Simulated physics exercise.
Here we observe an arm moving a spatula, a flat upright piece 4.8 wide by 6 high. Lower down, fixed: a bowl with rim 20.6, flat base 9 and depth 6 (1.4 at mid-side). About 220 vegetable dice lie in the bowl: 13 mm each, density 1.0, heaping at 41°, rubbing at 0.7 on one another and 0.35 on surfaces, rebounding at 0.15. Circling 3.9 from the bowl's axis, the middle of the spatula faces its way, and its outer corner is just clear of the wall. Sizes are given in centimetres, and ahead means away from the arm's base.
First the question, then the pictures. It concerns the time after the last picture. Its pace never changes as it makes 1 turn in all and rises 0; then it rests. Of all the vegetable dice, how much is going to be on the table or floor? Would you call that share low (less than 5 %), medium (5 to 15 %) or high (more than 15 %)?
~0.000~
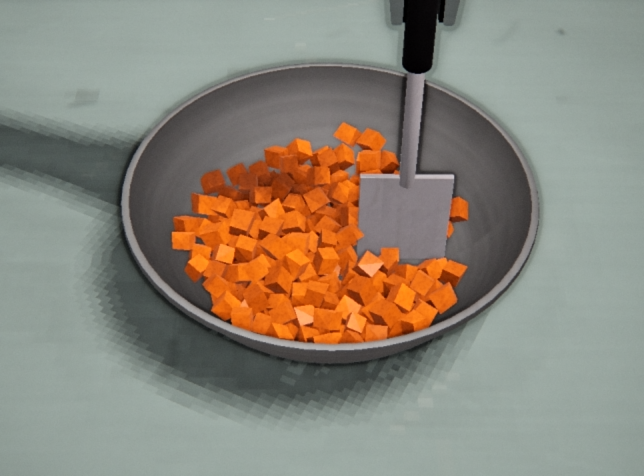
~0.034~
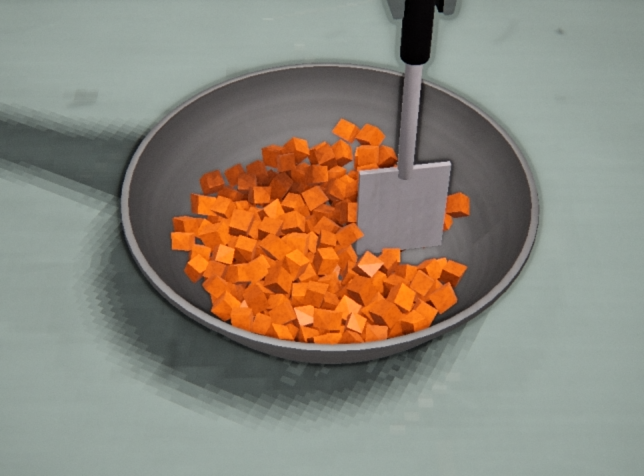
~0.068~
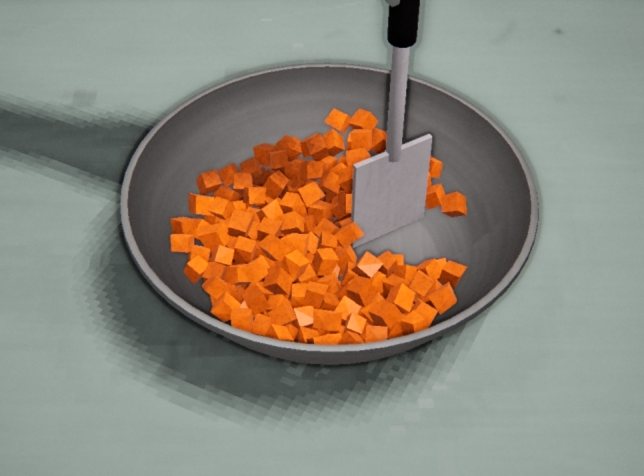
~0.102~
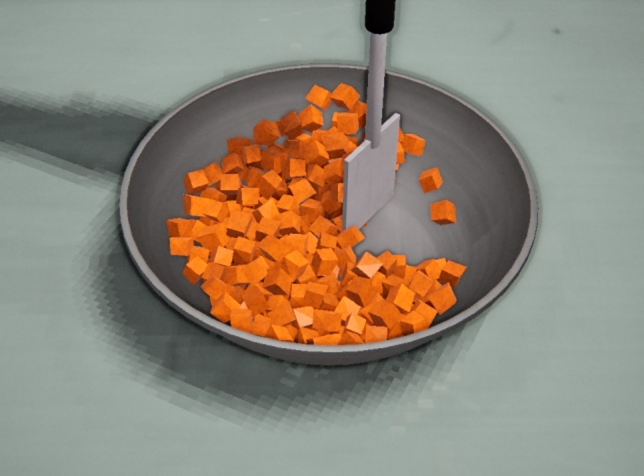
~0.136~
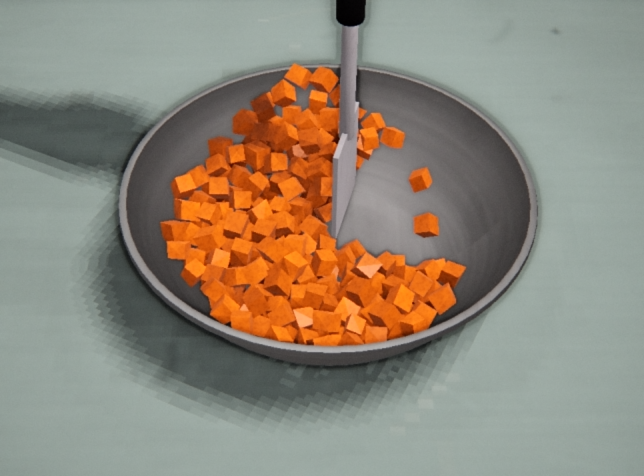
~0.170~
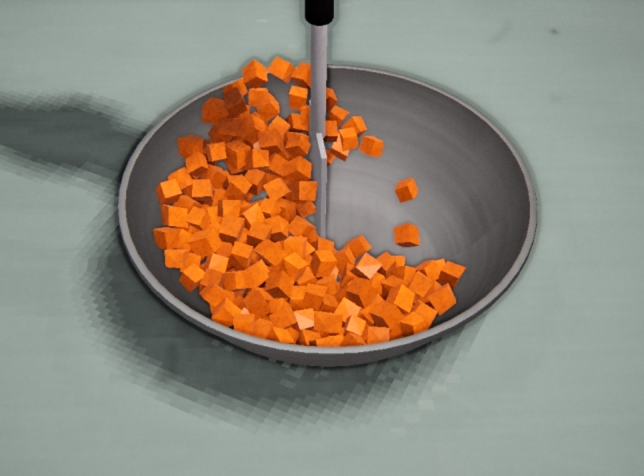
I would call it medium.
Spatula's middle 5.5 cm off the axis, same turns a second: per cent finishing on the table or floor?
Near 25 %.
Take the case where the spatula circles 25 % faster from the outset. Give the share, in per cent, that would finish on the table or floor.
About 20 percent, I'd say.
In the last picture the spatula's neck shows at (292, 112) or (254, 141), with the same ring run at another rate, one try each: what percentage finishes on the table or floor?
Around 15 and 40 per cent respectively.
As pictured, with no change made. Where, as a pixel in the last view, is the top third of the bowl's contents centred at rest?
Roughly pixel (419, 176).
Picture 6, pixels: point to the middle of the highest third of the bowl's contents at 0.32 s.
Centre estimate: Approx. (203, 266) px.
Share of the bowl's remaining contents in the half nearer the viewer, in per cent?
Roughly 35 per cent.
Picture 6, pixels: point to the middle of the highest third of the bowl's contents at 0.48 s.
Near pixel (435, 284).
After 0.32 s, 197° round, highest piece 8 above the table; 208 in the bowl, 2 on the table or floor, 5 in flight or on the tool.
After 0.48 s, 297° round, highest piece 7 above the table; 199 in the bowl, 11 on the table or floor, 5 in flight or on the tool.
After 0.76 s, 0° round, highest piece 6 above the table; 196 in the bowl, 19 on the table or floor.
After 1.46 s, 0° round, highest piece 6 above the table; 196 in the bowl, 19 on the table or floor.
In the end, 196 in the bowl, 19 on the table or floor. That is 9 % on the table or floor.
